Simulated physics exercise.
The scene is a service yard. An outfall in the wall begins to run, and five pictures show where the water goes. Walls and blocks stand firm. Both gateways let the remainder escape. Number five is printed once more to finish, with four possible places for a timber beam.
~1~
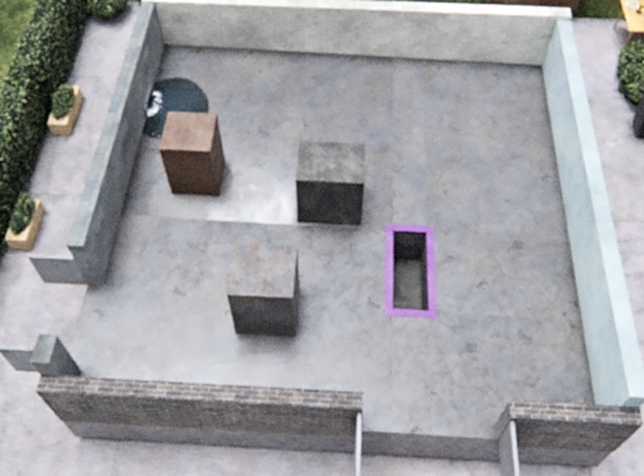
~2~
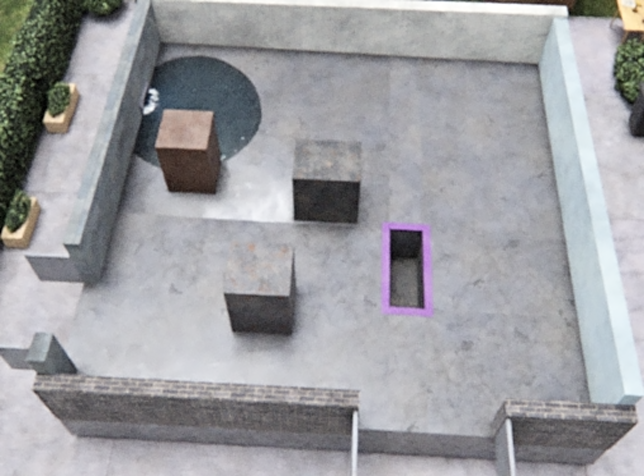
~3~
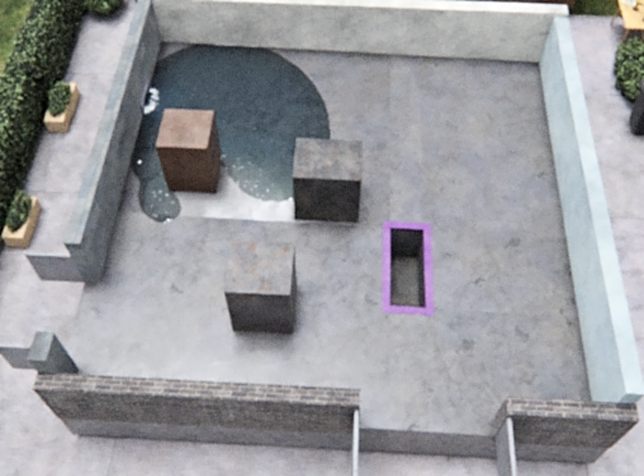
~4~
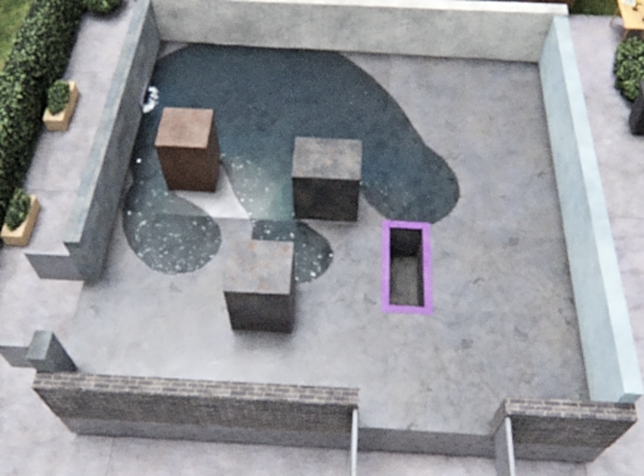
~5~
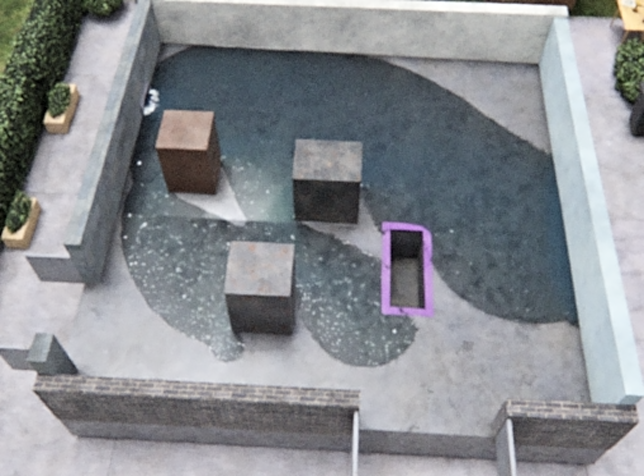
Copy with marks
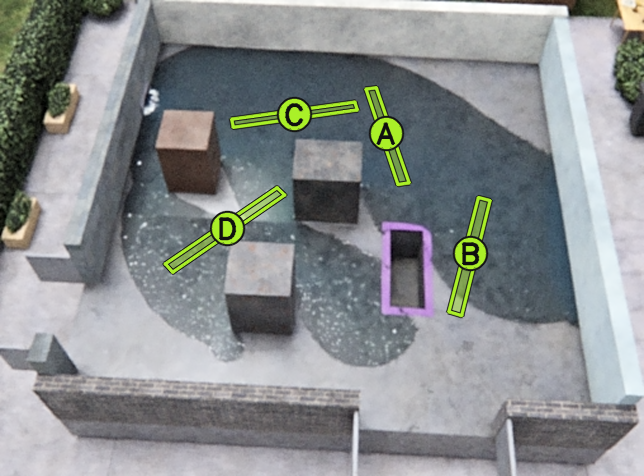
Water spreads from the upper left corner around three blocks and reaches the purple-edged gully.
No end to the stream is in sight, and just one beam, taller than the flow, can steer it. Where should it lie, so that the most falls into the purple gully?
A.
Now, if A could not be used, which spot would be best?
It is B.
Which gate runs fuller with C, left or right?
The right one.
In lime, A from (371, 88) to (403, 183); B from (455, 313) to (484, 199); C from (232, 123) to (356, 106); D from (169, 267) to (280, 191).
For spot A, about 50 % of the stream goes into the purple gully, about 43 % out by the gates.
For spot B, about 28 % of the stream goes into the purple gully, about 66 % out by the gates.
For spot C, about 17 % of the stream goes into the purple gully, about 81 % out by the gates.
For spot D, about 16 % of the stream goes into the purple gully, about 83 % out by the gates.
